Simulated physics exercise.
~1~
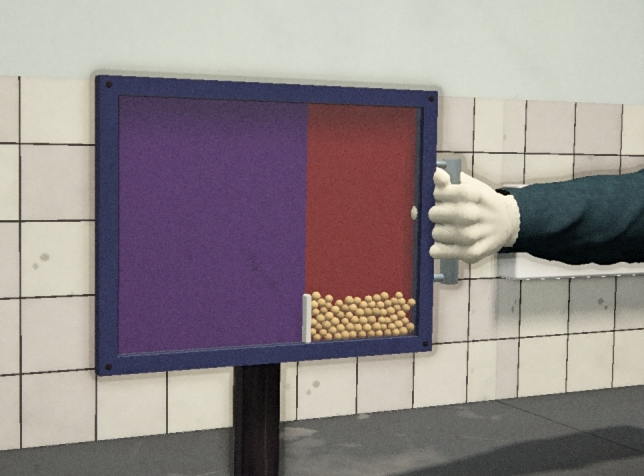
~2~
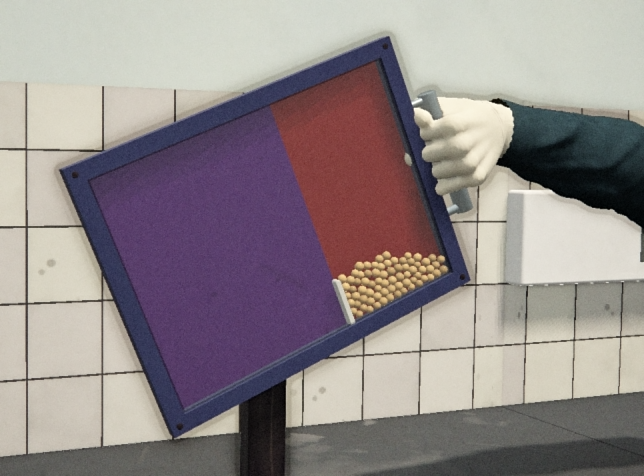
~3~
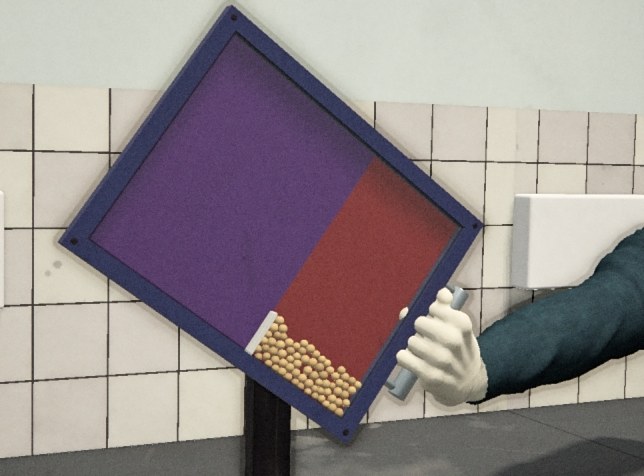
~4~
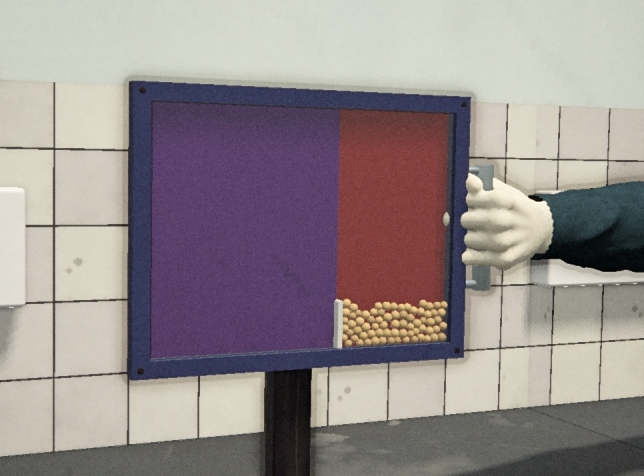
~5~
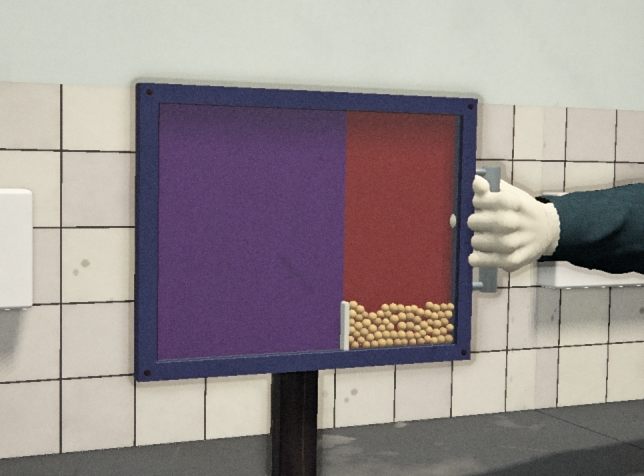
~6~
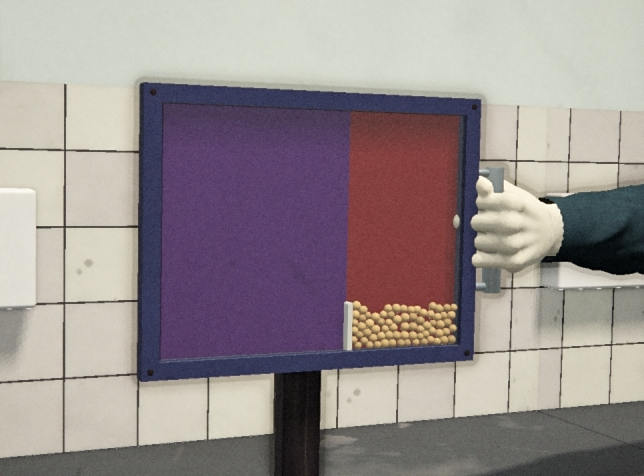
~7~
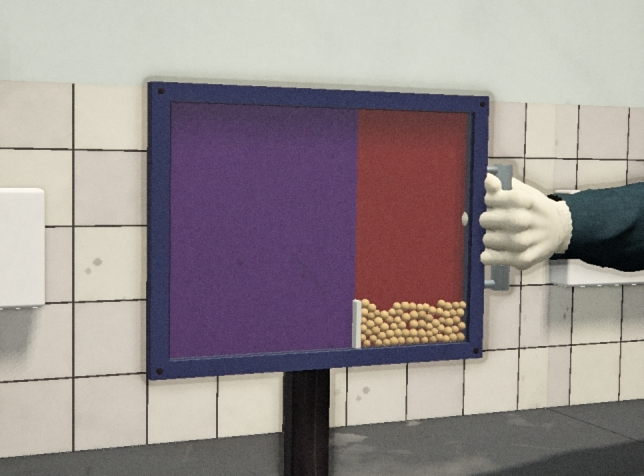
The clip shows a gloved hand tilting a closed blue-framed case of pale wooden beads anticlockwise, then clockwise past level, then back to level, as the camera pans slightly left; the beads end settled in the red strip, with none in the purple strip.
